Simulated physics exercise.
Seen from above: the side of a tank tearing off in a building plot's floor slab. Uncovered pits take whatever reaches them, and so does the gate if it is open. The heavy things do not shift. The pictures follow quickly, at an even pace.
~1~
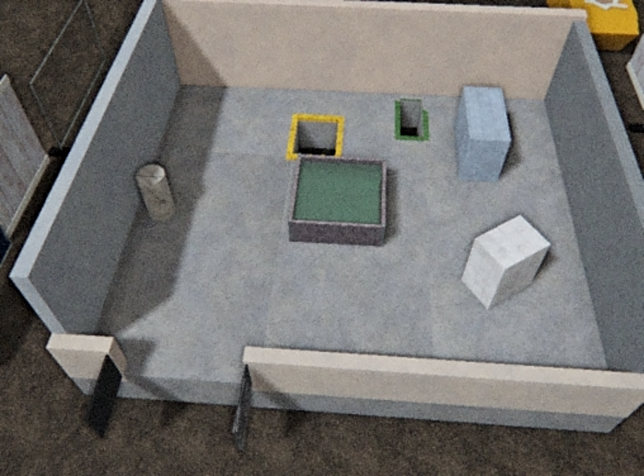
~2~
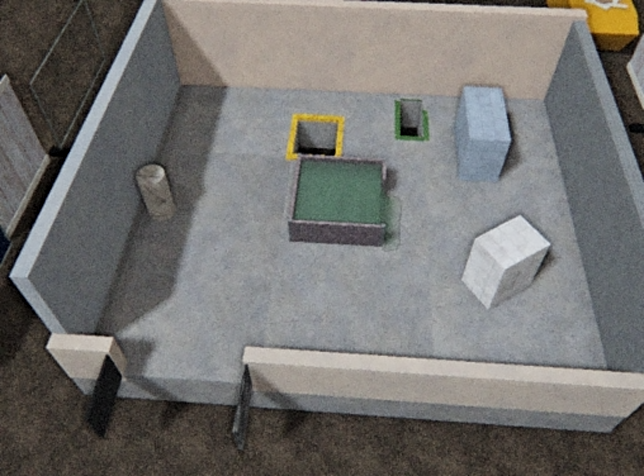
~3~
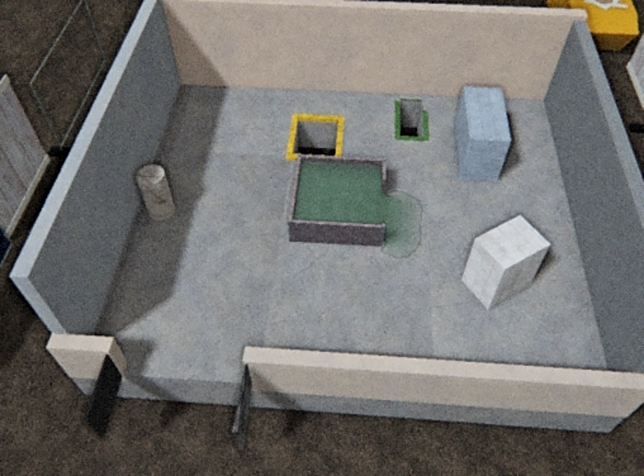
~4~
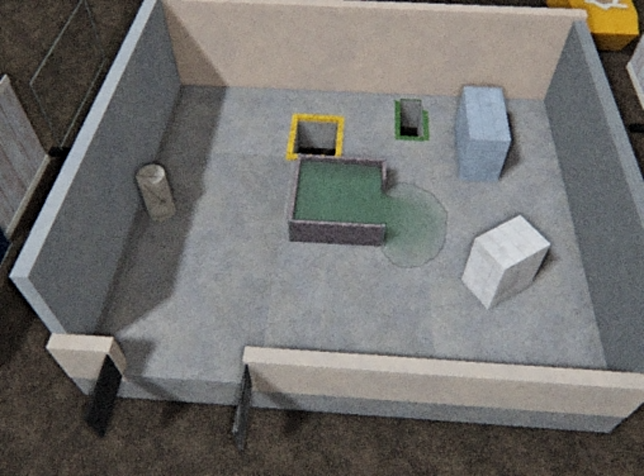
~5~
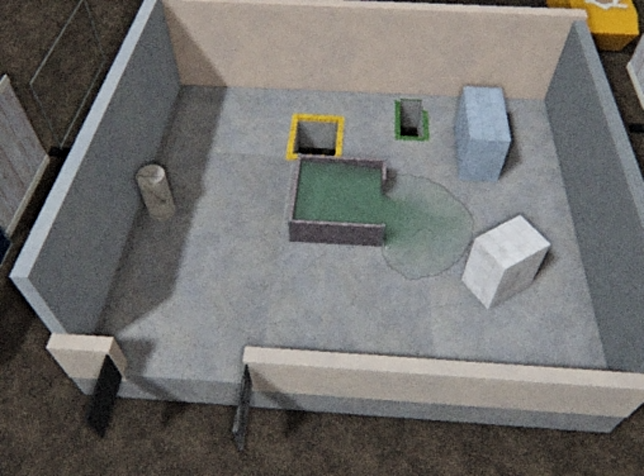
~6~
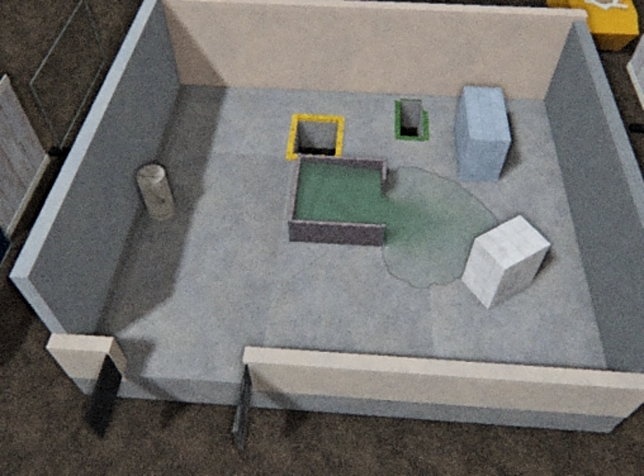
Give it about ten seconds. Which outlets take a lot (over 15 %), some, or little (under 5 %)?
The gate takes not even 5 %; the green pit takes from 5 to 15 %; the yellow pit takes not even 5 %.
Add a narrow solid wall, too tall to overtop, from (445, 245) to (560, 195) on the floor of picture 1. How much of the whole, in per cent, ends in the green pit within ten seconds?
Parts in a hundred: Green 20.
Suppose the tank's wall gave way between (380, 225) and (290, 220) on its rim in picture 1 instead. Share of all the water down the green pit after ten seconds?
Roughly, in per cent: Green 0.
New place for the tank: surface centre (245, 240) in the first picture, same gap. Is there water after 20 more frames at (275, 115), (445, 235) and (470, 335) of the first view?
In turn: Free of water, flooded, wet.
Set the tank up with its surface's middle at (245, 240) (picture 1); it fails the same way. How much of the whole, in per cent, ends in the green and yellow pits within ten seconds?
Parts in a hundred: Green 2, yellow 0.
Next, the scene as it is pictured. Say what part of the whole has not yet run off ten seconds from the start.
Some 90 per cent.
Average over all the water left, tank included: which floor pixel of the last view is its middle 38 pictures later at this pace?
Roughly at (470, 237).
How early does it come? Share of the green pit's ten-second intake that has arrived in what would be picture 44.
Some 25 per cent.
A moment on, water covers 15 % of the floor; the gate 0 %, the green pit 0 %, the yellow pit 0 %.
Next, water covers 20 % of the floor; the gate 0 %, the green pit 0 %, the yellow pit 0 %.
Then, water covers 30 % of the floor; the gate 0 %, the green pit 0 %, the yellow pit 0 %.
Later, water covers 40 % of the floor; the gate 0 %, the green pit 2 %, the yellow pit 0 %.
In the end, water covers 60 % of the floor; the gate 1 %, the green pit 10 %, the yellow pit 0 %.
